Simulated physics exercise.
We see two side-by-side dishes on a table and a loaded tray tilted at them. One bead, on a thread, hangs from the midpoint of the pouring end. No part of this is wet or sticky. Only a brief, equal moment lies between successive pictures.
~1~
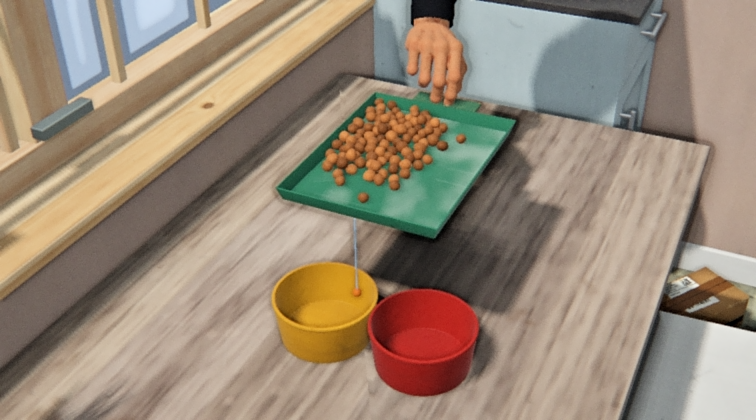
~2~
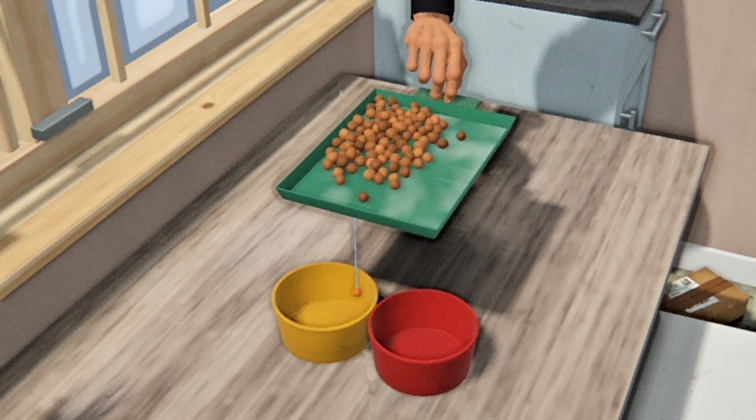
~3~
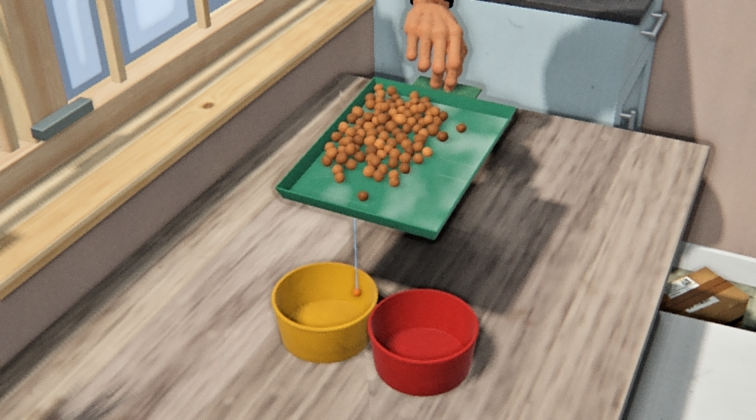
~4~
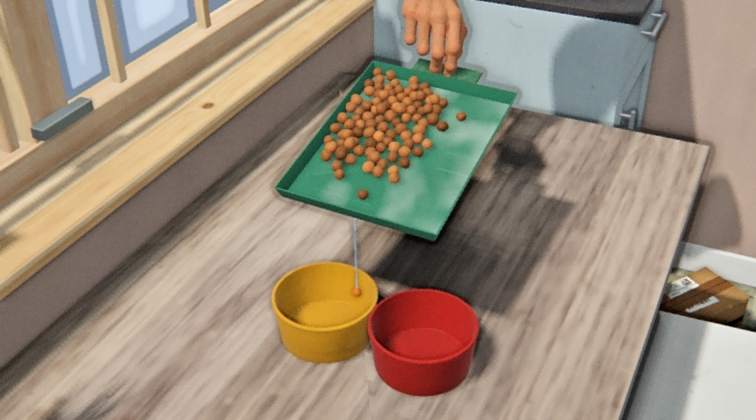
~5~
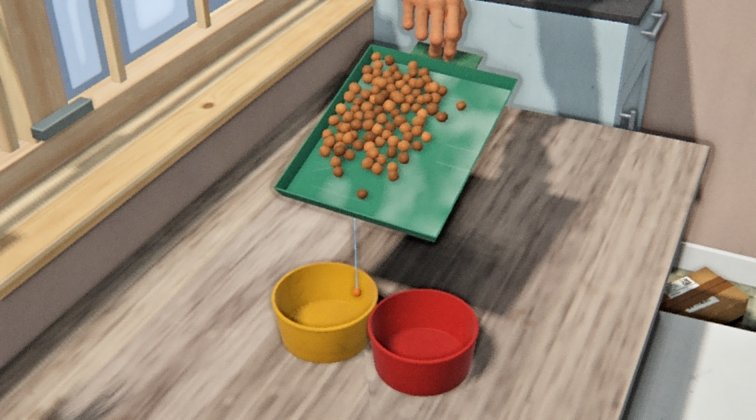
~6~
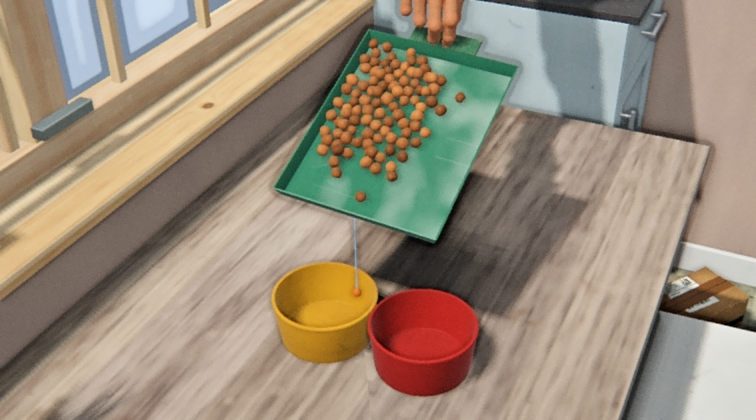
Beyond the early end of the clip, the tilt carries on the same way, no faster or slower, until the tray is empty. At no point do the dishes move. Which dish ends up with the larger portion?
The right-hand dish.
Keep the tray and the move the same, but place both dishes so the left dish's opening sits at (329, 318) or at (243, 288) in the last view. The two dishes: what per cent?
In order: 90 percent, then 40 percent.
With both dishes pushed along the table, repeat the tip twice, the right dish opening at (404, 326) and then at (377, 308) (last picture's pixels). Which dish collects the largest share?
Answer, in order: The one to the right and the one to the right.
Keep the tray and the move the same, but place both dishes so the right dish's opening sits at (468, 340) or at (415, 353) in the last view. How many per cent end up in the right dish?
About 30 and 60 per cent respectively.
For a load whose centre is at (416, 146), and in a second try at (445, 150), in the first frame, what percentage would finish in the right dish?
Estimate: 40 % first, 40 % second.
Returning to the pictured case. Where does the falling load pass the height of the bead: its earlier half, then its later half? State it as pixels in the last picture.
At (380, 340) for the first part, then at (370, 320) for the others.
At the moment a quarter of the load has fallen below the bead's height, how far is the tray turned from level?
The tilt is near 80° by then.
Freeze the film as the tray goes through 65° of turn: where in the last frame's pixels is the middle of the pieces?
Somewhere near pixel (370, 211).
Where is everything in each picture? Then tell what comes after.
In the first picture, corners of the pouring end near (282, 186) and (434, 225), level; middle of the load near (381, 140), hazelnuts; left dish near (301, 341); right dish near (401, 374); bead on its thread near (357, 293).
In the second picture, corners of the pouring end near (282, 186) and (434, 226), level; middle of the load near (381, 137).
In the third picture, corners of the pouring end near (282, 186) and (434, 227), tipped barely, lowest at the right corner; middle of the load near (381, 130).
In the fourth picture, corners of the pouring end near (281, 186) and (434, 230), tipped a little, lowest at the right corner; middle of the load near (380, 120).
In the fifth picture, corners of the pouring end near (280, 186) and (433, 232), tipped clearly, lowest at the right corner; middle of the load near (379, 111).
In the sixth picture, corners of the pouring end near (280, 186) and (433, 234), tipped clearly, lowest at the right corner; middle of the load near (377, 104), a little on the move; left dish near (301, 341); right dish near (401, 374).
Shortly afterwards, tray tipped steeply; the bulk on the tray; only a few outside both; near a quarter in the air.
Next, tray tipped past a quarter turn; a little on the tray; near a quarter in the right dish; a little in the left dish; near a third outside both; near a quarter in the air.
Some moments later, tray tipped past a quarter turn; near a third in the right dish; a little in the left dish; near half outside both.
In the end, tray tipped past a quarter turn; near a third in the right dish; a little in the left dish; near half outside both.
